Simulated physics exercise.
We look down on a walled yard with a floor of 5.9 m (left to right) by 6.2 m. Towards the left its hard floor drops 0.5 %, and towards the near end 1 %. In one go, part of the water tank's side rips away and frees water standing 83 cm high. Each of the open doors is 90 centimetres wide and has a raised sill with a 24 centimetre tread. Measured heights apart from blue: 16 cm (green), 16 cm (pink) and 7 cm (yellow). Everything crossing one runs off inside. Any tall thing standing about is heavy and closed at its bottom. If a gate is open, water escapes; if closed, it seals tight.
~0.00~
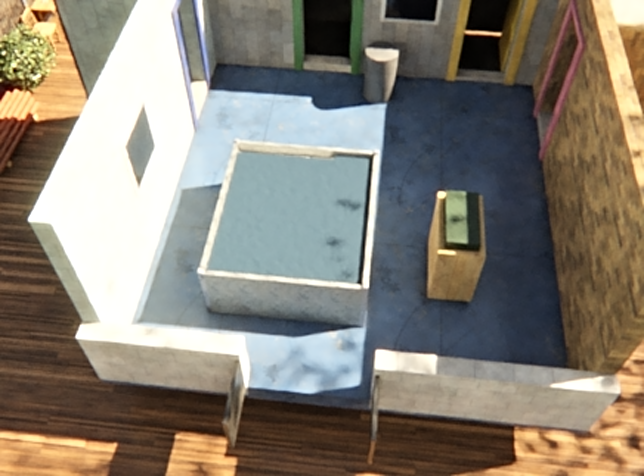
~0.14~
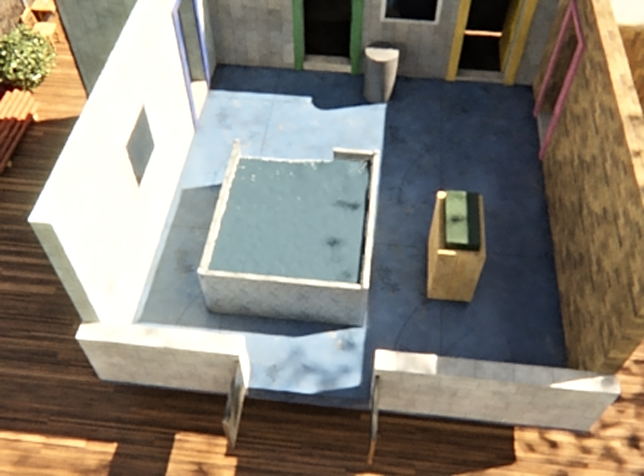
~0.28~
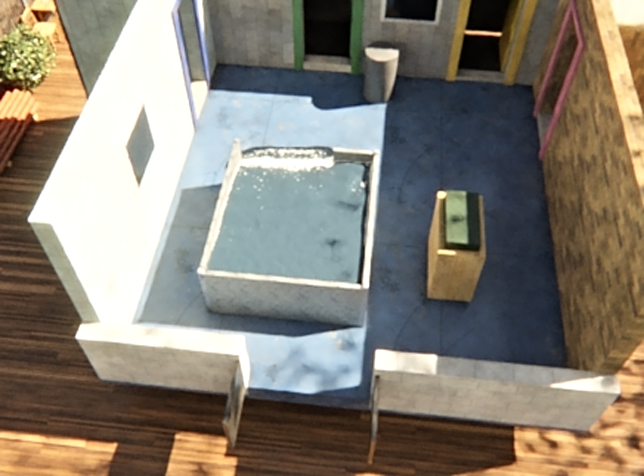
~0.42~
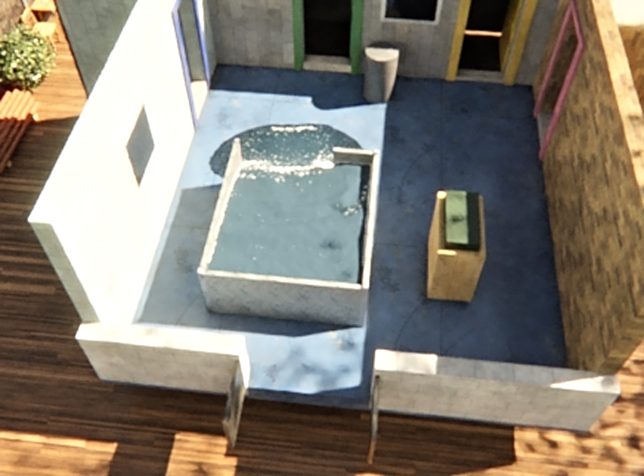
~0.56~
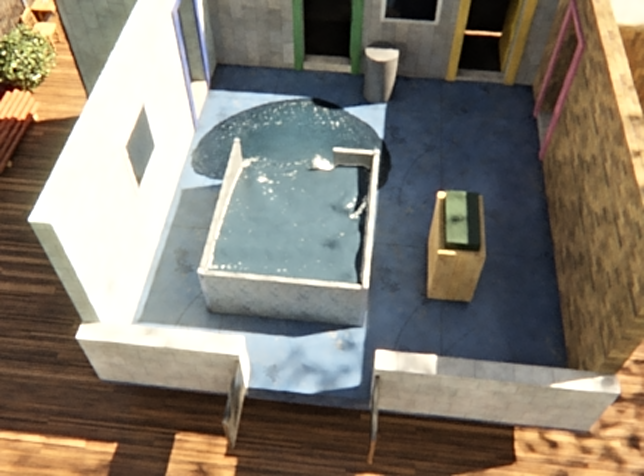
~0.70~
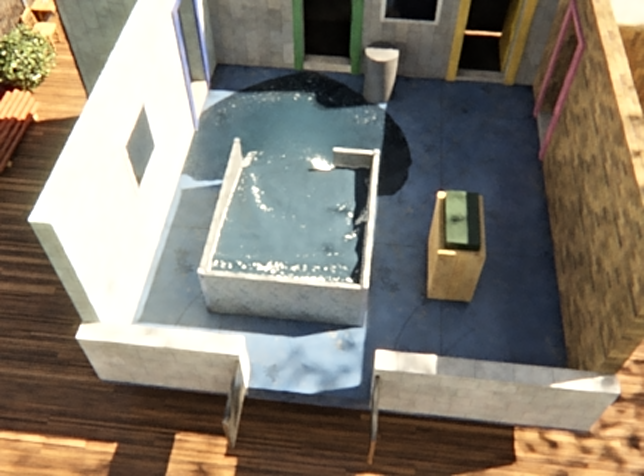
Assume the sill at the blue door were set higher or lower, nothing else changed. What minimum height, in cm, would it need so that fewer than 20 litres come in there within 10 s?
About 29 cm.
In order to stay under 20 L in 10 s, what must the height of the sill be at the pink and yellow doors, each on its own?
You'd want about 13.5 centimetres at pink and about 9.0 centimetres at yellow.
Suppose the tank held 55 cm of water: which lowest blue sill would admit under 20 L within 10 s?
Required height: Approx. 19 cm.
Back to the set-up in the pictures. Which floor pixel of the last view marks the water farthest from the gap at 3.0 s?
I'd put the front's tip around (526, 87).
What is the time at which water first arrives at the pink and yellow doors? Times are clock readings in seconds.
Arrival times: Pink at 2.8 seconds, yellow at 1.6 seconds.
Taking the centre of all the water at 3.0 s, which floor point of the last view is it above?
(301, 163), roughly.
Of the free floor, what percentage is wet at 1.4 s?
I'd say near 35 percent is wet.
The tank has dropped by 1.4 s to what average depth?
Roughly 52 cm.
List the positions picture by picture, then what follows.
In the first frame, the water tank at (295, 212) is whole and still, 83 cm deep; the blue door at (193, 61) is dry.
In the second frame, water pours out on the far side and has run 0.4 m, to a hidden place; about 11 cm deep outside, 83 cm at the back.
In the third frame, water pours out on the far side and has run 0.9 m, to a hidden place; about 14 cm deep outside, 83 cm at the back.
In the fourth frame, the front is at (301, 127), 1.4 m from the gap on the far side; 2.8 m2 of floor is wet, 83 cm left at the back.
In the fifth frame, the front is at (302, 102), 2.1 m from the gap on the far side; 4.9 m2 of floor is wet, 81 cm left at the back.
In the sixth frame, the gap is on the far side, the front 2.8 m out at (304, 76); the back of the water tank holds 72 cm; the blue door at (193, 61), 2.5 m from the gap, is still 0.2 m from the nearest water.
After 1.4 s water covers 35 % of the floor, deepest (57 cm) near (226, 66); 23 cm at the blue door, 0 litres in over its 23 cm sill.
After 3.0 s water covers 45 % of the floor, deepest (40 cm) near (357, 94); 32 cm at the blue door, 43 litres in over its 23 cm sill.
After 10.0 s water covers 95 % of the floor, deepest (18 cm) near (534, 398); 9 cm at the blue door, 64 litres in over its 23 cm sill.
At the blue door as built, the water arrived by 0.8 s and peaked near 36 cm at 2.6 s.
With a sill of 26.5 cm, 33 litres would have come in within the 10 s; with 35.5 cm, 6 litres. So under 20 litres takes about 29 cm.
